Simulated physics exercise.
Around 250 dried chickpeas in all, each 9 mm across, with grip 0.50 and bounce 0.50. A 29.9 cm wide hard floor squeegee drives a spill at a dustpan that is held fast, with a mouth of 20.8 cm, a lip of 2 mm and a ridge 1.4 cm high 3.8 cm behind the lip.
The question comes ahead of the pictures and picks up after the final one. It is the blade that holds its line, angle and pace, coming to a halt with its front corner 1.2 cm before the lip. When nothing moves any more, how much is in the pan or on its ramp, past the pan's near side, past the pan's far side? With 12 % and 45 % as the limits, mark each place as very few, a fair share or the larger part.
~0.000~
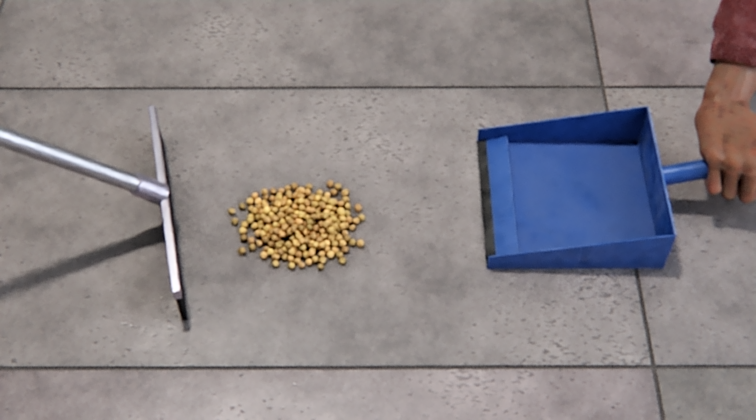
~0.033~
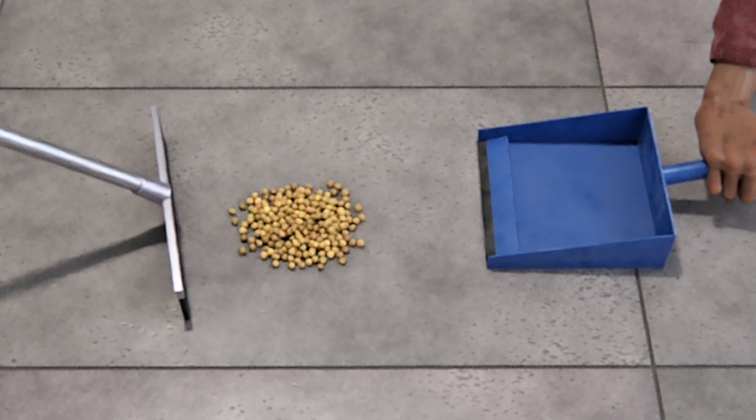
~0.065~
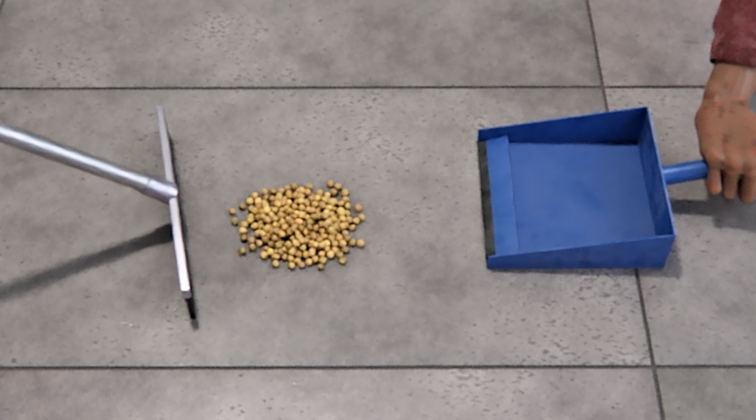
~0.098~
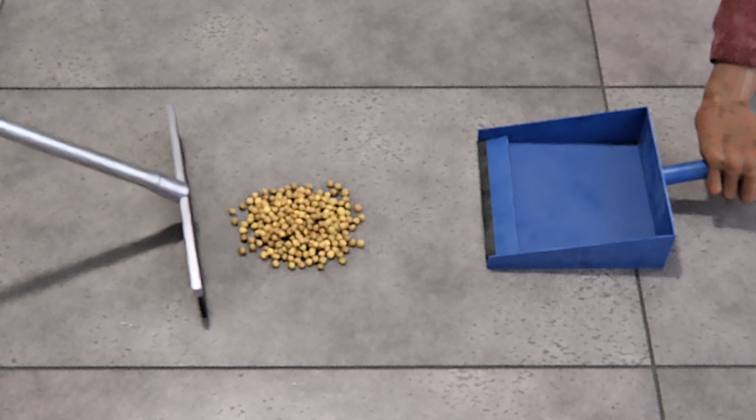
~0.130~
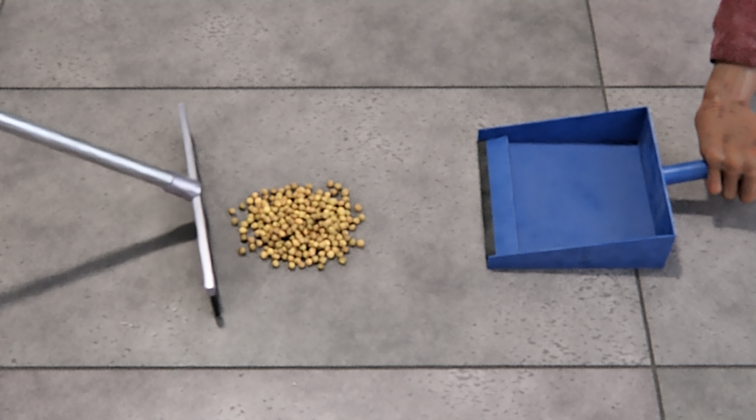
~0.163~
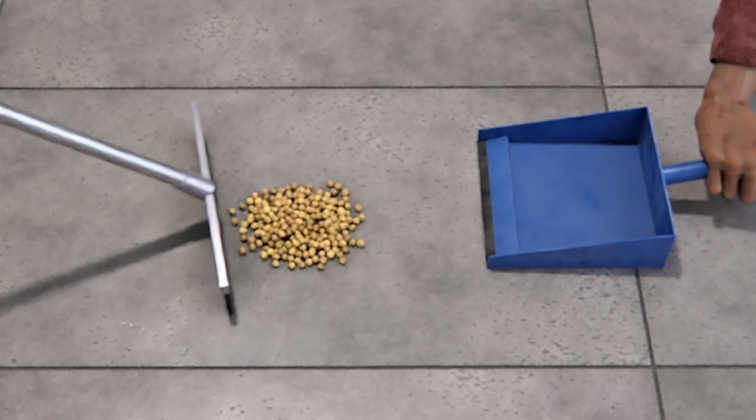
My call: In the pan or on its ramp: A fair share; past the pan's near side: Very few; past the pan's far side: Very few.
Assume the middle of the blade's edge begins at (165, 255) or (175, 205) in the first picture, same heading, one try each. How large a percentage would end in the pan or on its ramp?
Close to 15 in a hundred, then close to 30 in a hundred.
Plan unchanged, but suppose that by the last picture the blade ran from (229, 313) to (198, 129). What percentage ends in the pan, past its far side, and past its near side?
Pan 0 % / far 0 % / near 30 %.
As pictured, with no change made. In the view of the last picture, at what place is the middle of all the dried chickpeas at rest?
After settling, the middle sits near (476, 199).
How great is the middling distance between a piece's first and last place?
That distance is around 24 cm.
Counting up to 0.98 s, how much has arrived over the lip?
Over the lip by then: Approx. 25 %.
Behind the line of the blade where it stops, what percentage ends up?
About 0 per cent.
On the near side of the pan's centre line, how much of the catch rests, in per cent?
I'd say near 70 per cent.
Then, at 0.46 s, middle of the blade 20 cm from the lip; 0 % over the lip, far side 0 %, near side 10 %.
After 0.67 s, middle of the blade 10 cm from the lip; 0 % over the lip, far side 0 %, near side 5 %.
Then, at 0.98 s, middle of the blade 5 cm from the lip; 25 % over the lip, far side 5 %, near side 5 %.
In the end, at 1.3 s, pan 25 %, near side 5 %, far side 5 %, in front of the lip or behind the blade 60 %.
